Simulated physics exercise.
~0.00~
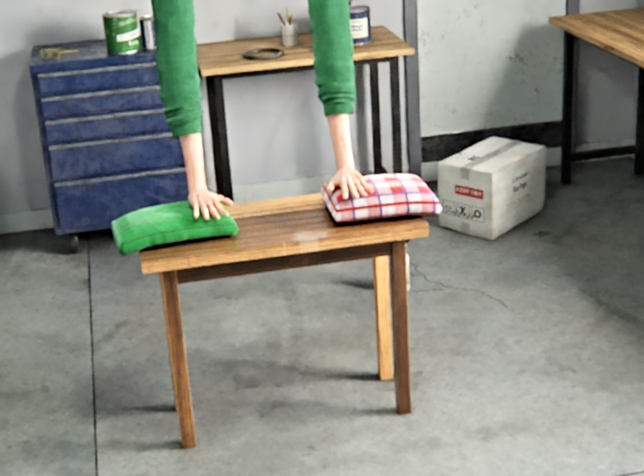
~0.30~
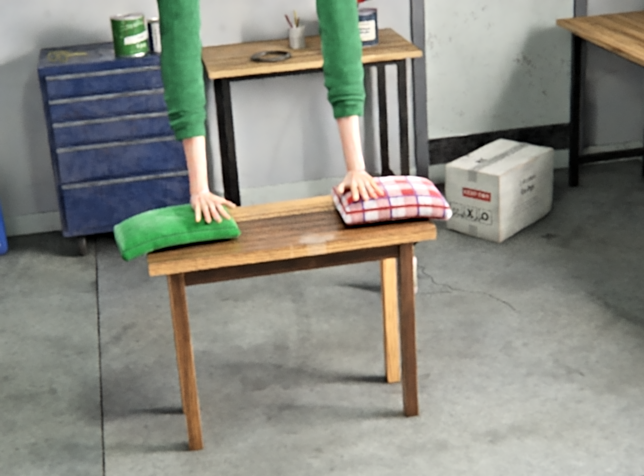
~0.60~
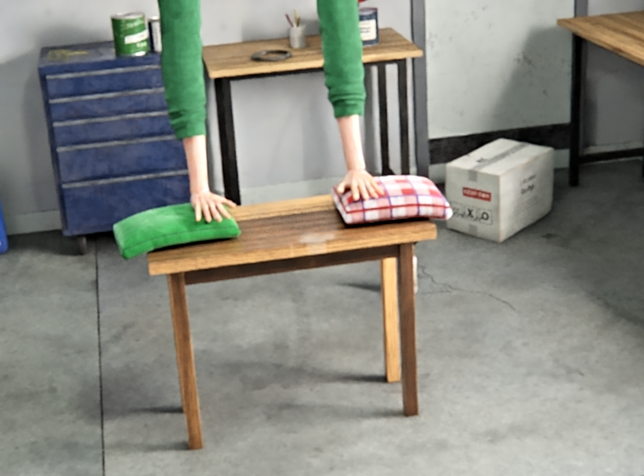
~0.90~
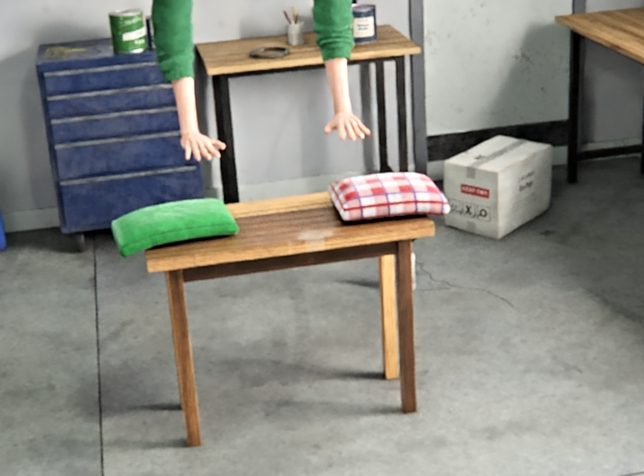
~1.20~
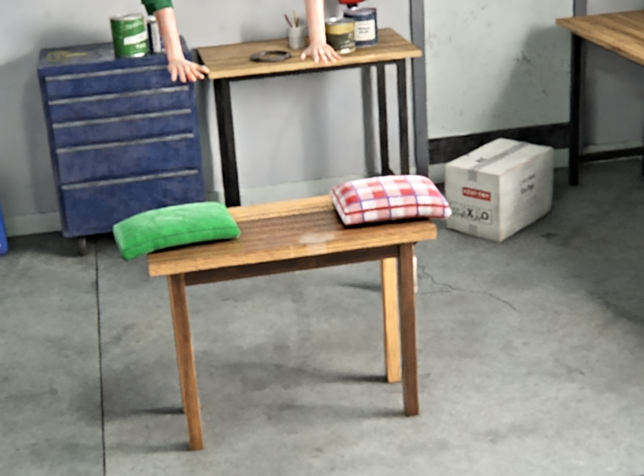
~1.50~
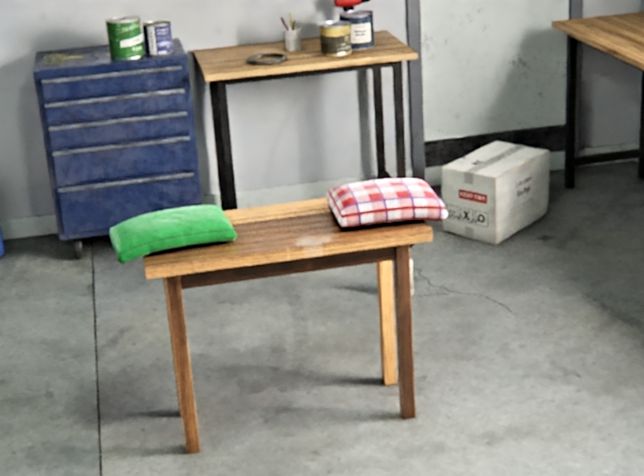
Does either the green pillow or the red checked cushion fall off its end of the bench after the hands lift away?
No, neither one falls. The green pillow and the red checked cushion both lie still on top of the bench.
